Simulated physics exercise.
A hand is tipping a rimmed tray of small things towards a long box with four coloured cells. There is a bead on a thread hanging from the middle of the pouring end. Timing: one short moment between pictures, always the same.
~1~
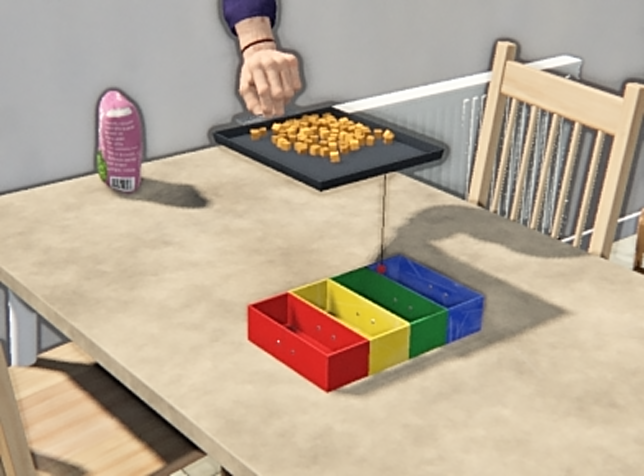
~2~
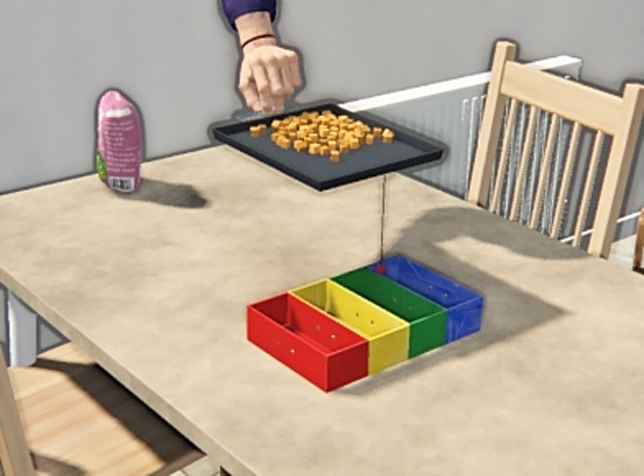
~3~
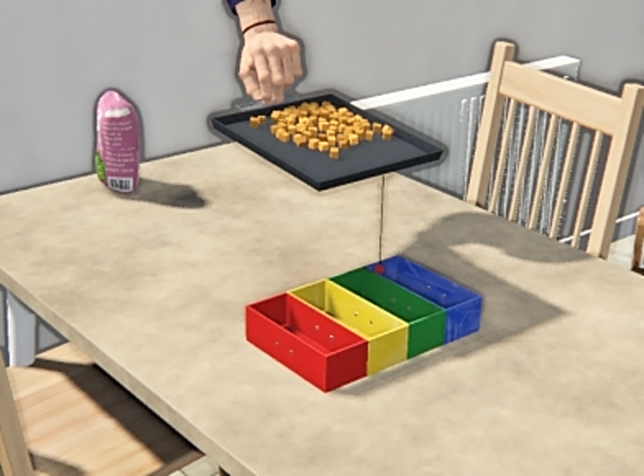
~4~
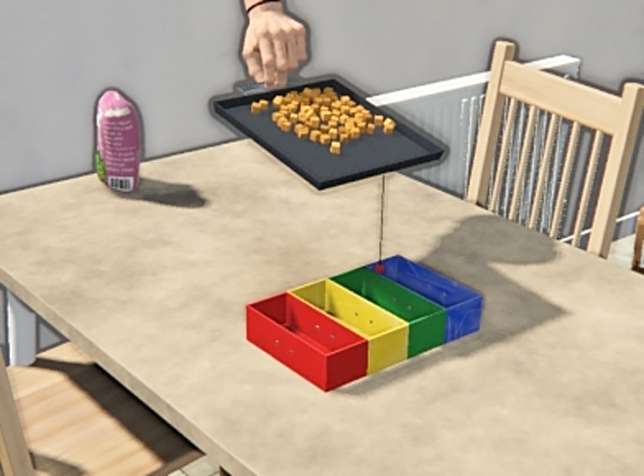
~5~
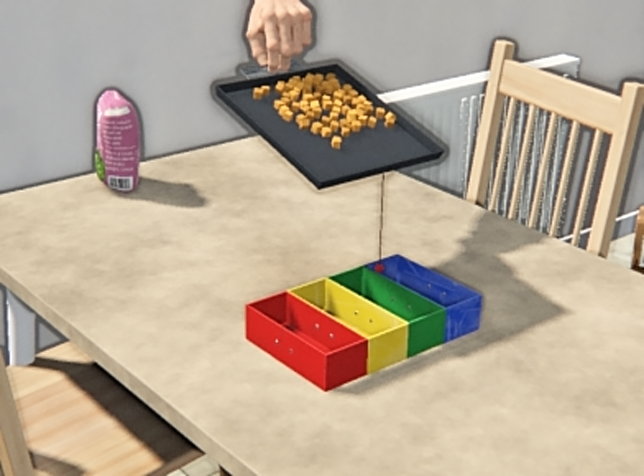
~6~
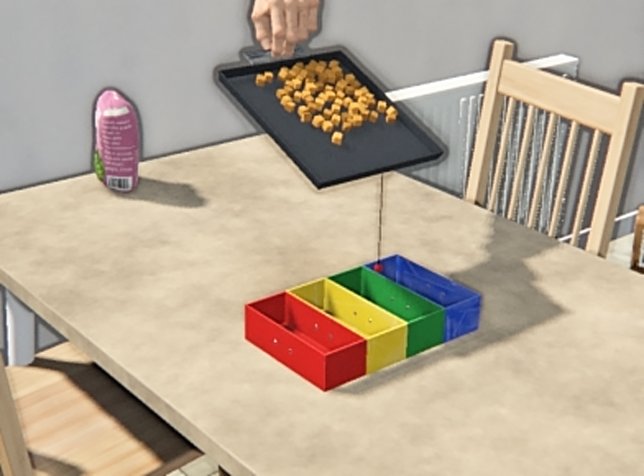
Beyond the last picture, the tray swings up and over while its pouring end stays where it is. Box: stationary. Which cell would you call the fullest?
I would call the blue cell the fullest.
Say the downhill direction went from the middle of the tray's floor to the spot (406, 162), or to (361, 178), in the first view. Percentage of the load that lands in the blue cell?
Lab note: Try one about 20 %, try two 10 %.
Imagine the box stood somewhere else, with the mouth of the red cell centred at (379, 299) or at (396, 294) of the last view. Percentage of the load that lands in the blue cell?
It would be roughly 0 per cent, followed by roughly 0 per cent.
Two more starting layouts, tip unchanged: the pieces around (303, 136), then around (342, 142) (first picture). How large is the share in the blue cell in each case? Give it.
It would be 30 in a hundred, and then 40 in a hundred.
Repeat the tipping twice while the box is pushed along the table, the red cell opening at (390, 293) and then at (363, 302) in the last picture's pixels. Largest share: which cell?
The yellow cell, then the cell in green.
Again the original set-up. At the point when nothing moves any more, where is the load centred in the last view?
The centre settles at about (438, 323).
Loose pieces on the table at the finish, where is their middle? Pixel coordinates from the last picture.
Close to (537, 335).
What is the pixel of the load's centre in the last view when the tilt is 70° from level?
About (405, 158).
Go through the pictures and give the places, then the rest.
In the first picture, corners of the pouring end near (321, 180) and (441, 148), level; middle of the load near (325, 135), croutons; bead on its thread near (381, 269); red cell near (348, 362); yellow cell near (389, 346); green cell near (428, 331); blue cell near (465, 317).
In the second picture, corners of the pouring end near (321, 181) and (441, 149), level; middle of the load near (325, 133).
In the third picture, corners of the pouring end near (320, 181) and (440, 149), tipped barely, level across its low end; middle of the load near (324, 126).
In the fourth picture, corners of the pouring end near (321, 180) and (441, 150), tipped a little, level across its low end; middle of the load near (326, 116).
In the fifth picture, corners of the pouring end near (321, 180) and (441, 150), tipped clearly, level across its low end; middle of the load near (328, 105).
In the sixth picture, corners of the pouring end near (321, 181) and (441, 150), tipped clearly, level across its low end; middle of the load near (330, 96); red cell near (346, 361); yellow cell near (386, 345); green cell near (425, 330); blue cell near (462, 316).
Shortly afterwards, tray tipped steeply; the bulk on the tray; near a quarter falling or outside the box.
Next, tray tipped past a quarter turn; near a quarter on the tray; near a quarter in the blue cell; a little in the yellow cell; a little in the green cell; only a few in the red cell; near half falling or outside the box.
Some moments later, tray tipped past a quarter turn; near half in the blue cell; a little in the green cell; a little in the yellow cell; only a few in the red cell; near a third falling or outside the box.
In the end, tray tipped past a quarter turn; near half in the blue cell; a little in the green cell; a little in the yellow cell; only a few in the red cell; near a third outside the box.
